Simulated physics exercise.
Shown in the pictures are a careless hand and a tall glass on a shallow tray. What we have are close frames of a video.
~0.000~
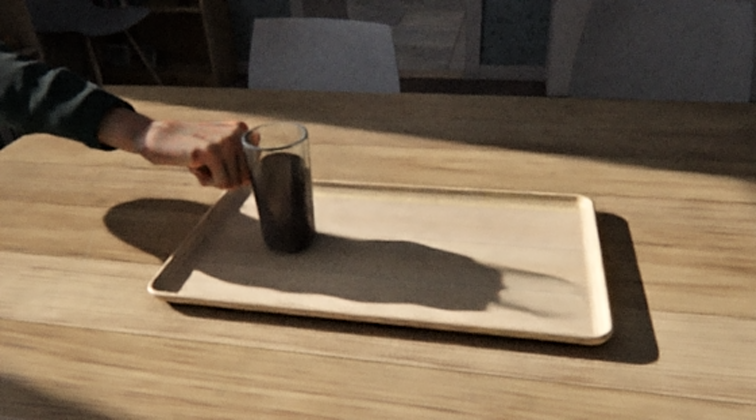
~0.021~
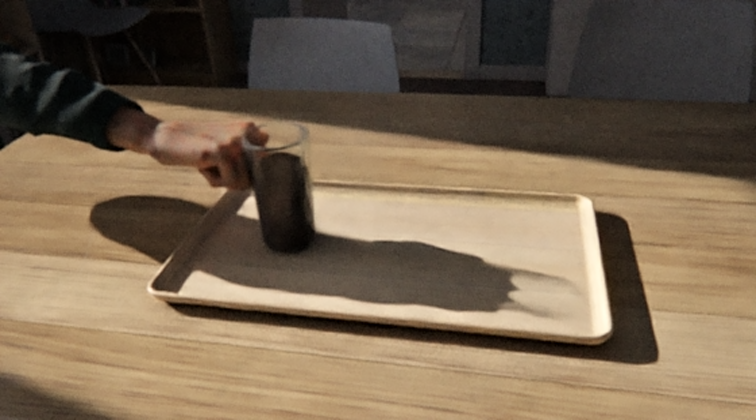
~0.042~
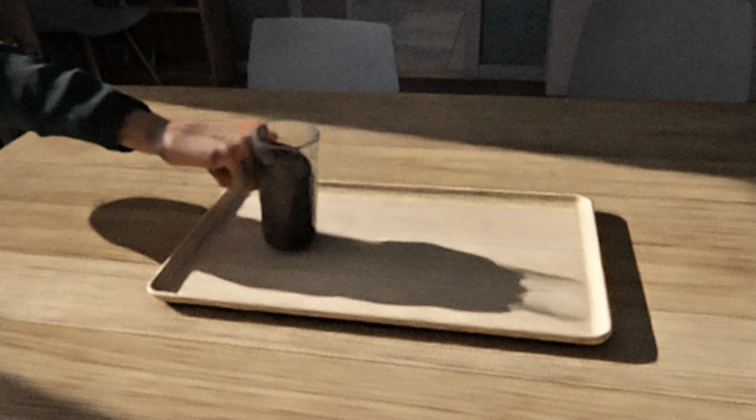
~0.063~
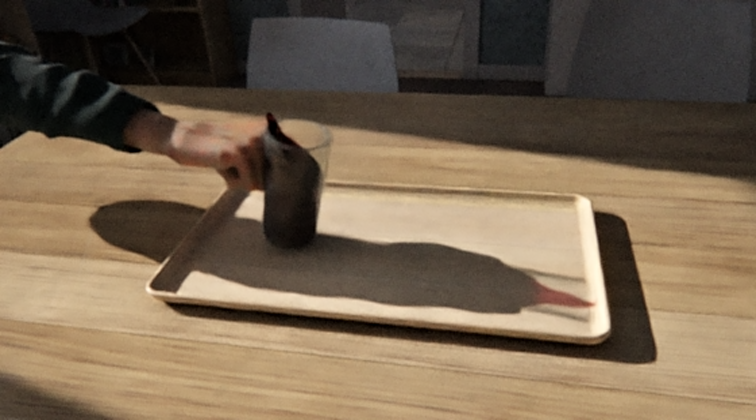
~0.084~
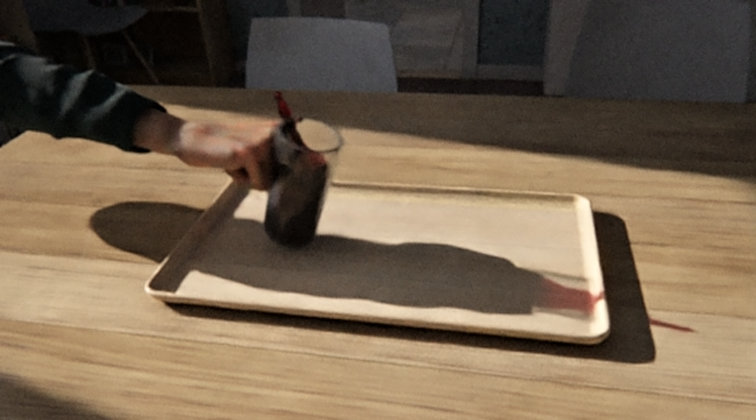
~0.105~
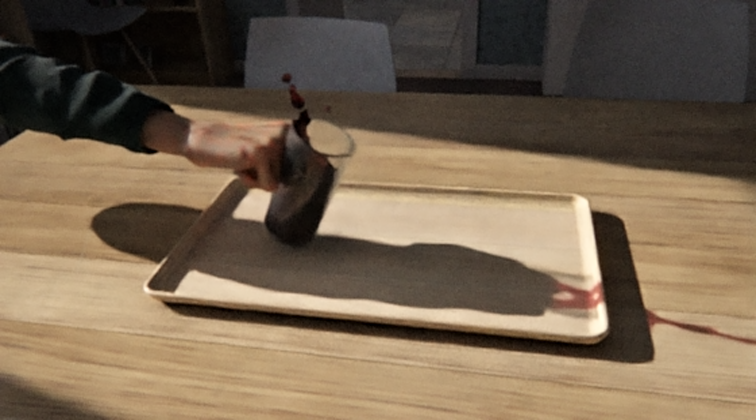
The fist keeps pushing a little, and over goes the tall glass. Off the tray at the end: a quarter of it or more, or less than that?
A quarter or more ends up off the tray.
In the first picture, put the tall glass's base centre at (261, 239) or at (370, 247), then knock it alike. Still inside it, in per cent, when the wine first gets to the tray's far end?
Close to 50 in a hundred, and close to 70 in a hundred.
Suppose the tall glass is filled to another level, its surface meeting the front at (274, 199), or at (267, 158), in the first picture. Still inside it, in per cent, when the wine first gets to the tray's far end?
With the first amount it's 60 %, and with the second it's 55 %.
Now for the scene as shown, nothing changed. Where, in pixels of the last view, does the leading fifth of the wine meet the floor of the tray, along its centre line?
I'd mark it somewhere close to pixel (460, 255).
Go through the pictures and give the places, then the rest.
It leans 0°; its right rim is at (304, 138); the wine meets the walls at (256, 160) and (307, 163); the tray's far rim is at (599, 257); the tray is clear ahead, in the first picture.
It leans 0°; its right rim is at (305, 138); the wine meets the walls at (256, 160) and (307, 163), in the second picture.
It leans 6°; its right rim is at (316, 140); the wine meets the walls at (262, 138) and (309, 164), in the third picture.
It leans 12°; its right rim is at (328, 142); the wine meets the walls at (272, 139) and (323, 168), in the fourth picture.
It leans 18°; its right rim is at (340, 146); the wine meets the walls at (279, 160) and (332, 168); 1 per cent is over the edge, in the fifth picture.
It leans 24°; its right rim is at (352, 151); the wine meets the walls at (283, 170) and (341, 171); 2 per cent is over the edge, in the sixth picture.
A moment on, the tall glass is falling and 98 per cent is in the glass, 0 on the tray and 2 above or beyond its rim.
Next, the tall glass lies on its side and 61 per cent is in the glass, 27 on the tray and 13 above or beyond its rim.
Then the tall glass lies on its side and 33 per cent is in the glass, 51 on the tray and 16 above or beyond its rim.
Later the tall glass lies on its side and 18 per cent is in the glass, 34 on the tray and 48 above or beyond its rim.
Finally, 52 per cent is held by tray and glass, 48 is off the tray.
